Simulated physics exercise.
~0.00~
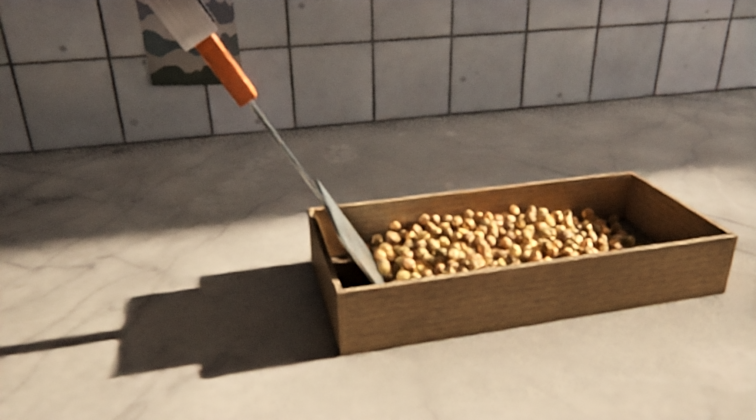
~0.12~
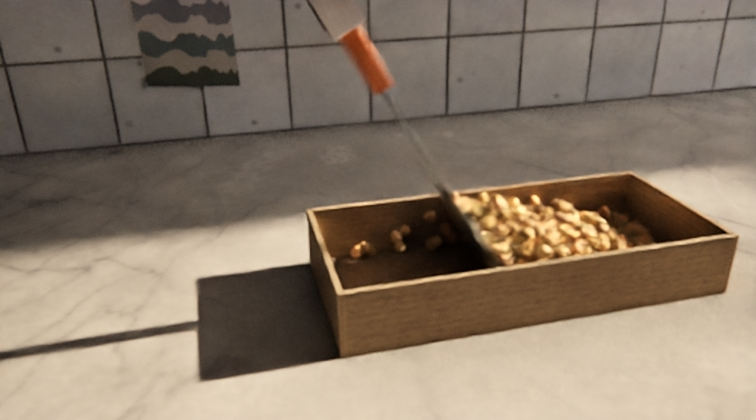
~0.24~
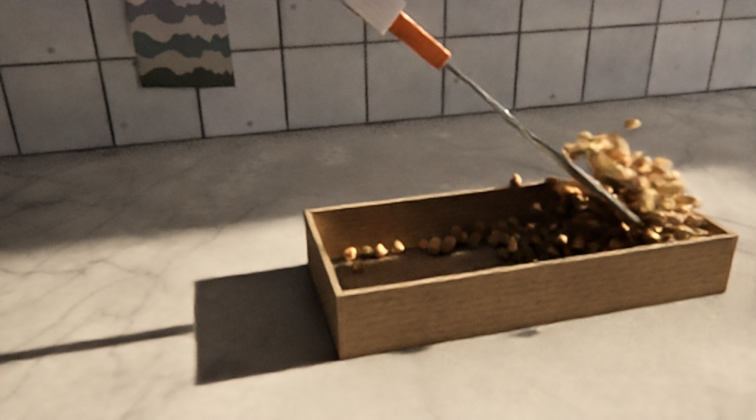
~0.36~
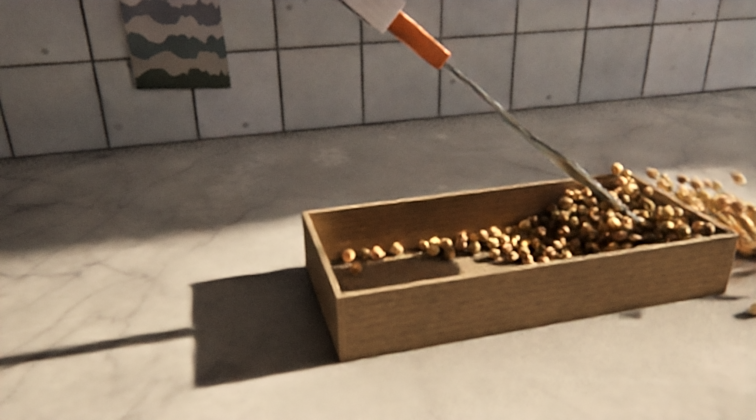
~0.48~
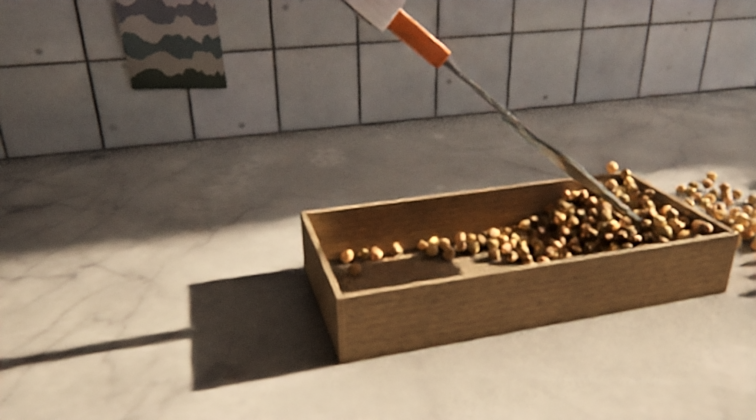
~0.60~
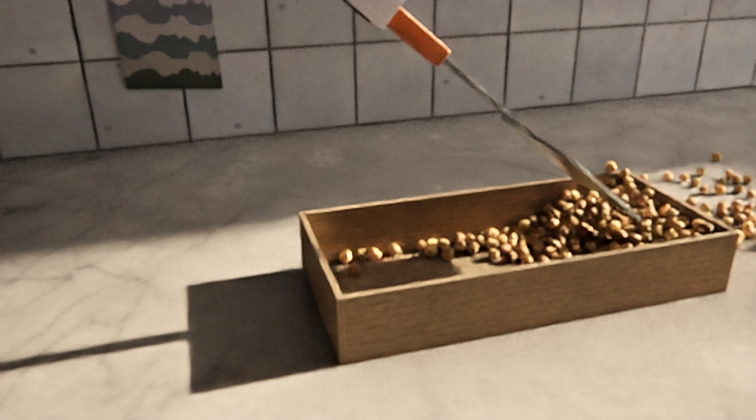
Robot arm pushing a paddle rightward through chickpeas in a wooden trough, heaping them up and spilling many over the right end.
